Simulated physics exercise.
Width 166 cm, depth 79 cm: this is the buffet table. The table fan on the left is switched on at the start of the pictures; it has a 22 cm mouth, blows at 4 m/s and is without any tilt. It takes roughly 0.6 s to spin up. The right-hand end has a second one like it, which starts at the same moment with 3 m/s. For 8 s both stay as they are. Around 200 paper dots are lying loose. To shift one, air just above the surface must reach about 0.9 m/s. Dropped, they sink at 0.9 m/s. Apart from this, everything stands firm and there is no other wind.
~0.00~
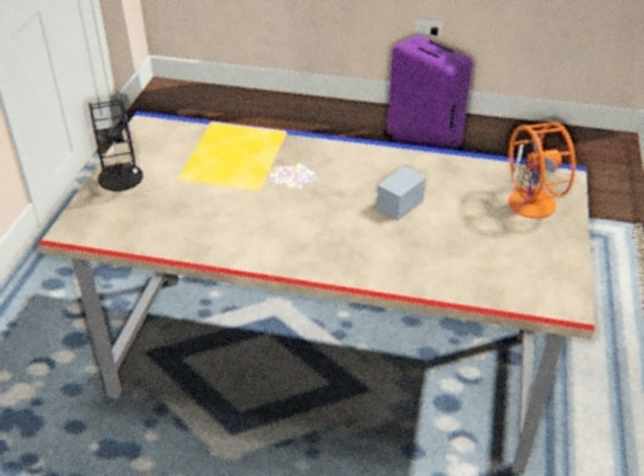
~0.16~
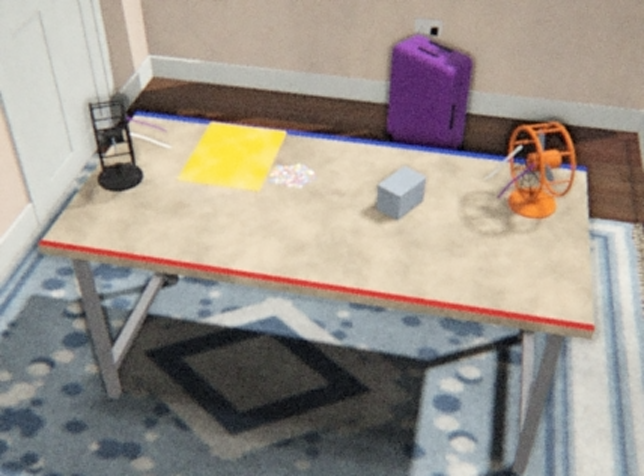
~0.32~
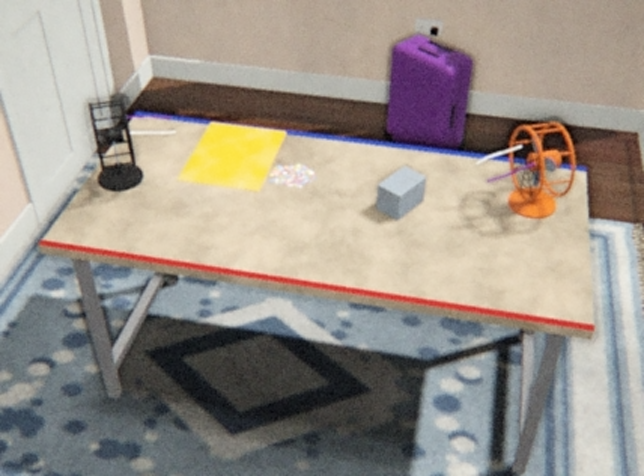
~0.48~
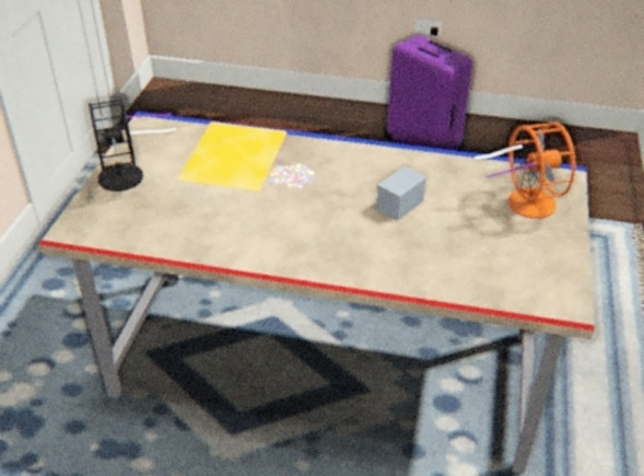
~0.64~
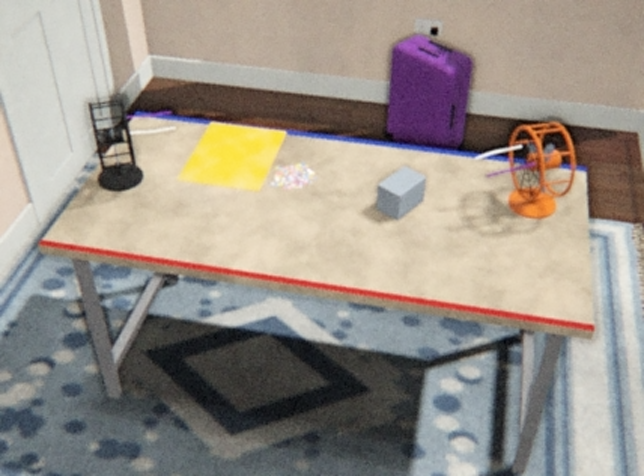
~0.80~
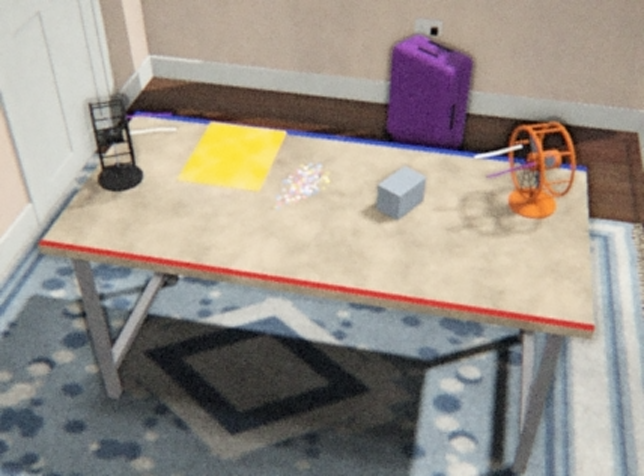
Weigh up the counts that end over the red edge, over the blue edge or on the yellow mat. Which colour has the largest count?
Red.
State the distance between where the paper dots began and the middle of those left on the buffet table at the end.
Close to 35 cm.
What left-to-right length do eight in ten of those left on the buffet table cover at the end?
I'd say close to 50 cm.
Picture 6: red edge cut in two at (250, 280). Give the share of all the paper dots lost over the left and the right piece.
Estimate: Left ~ 30 %; right ~ 25 %.
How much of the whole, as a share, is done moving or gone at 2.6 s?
The share is near 20 per cent.
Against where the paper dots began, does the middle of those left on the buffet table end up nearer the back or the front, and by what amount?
Shift toward the near edge, approx. 5 cm.
After 1.6 s, 7 % are over the blue edge, 0 % on the yellow mat and 0 % over the red edge; the middle of those left on the top is near (377, 203); 2 % are gone or lie where they will stay.
After 2.6 s, 14 % are over the blue edge, 0 % on the yellow mat and 8 % over the red edge; the middle of those left on the top is near (377, 218); 20 % are gone or lie where they will stay.
After 4.4 s, 14 % are over the blue edge, 0 % on the yellow mat and 40 % over the red edge; the middle of those left on the top is near (381, 218); 56 % are gone or lie where they will stay.
After 8.0 s, at the end, 15 % are over the blue edge, 0 % on the yellow mat and 57 % over the red edge; the middle of those left on the top is near (388, 199).
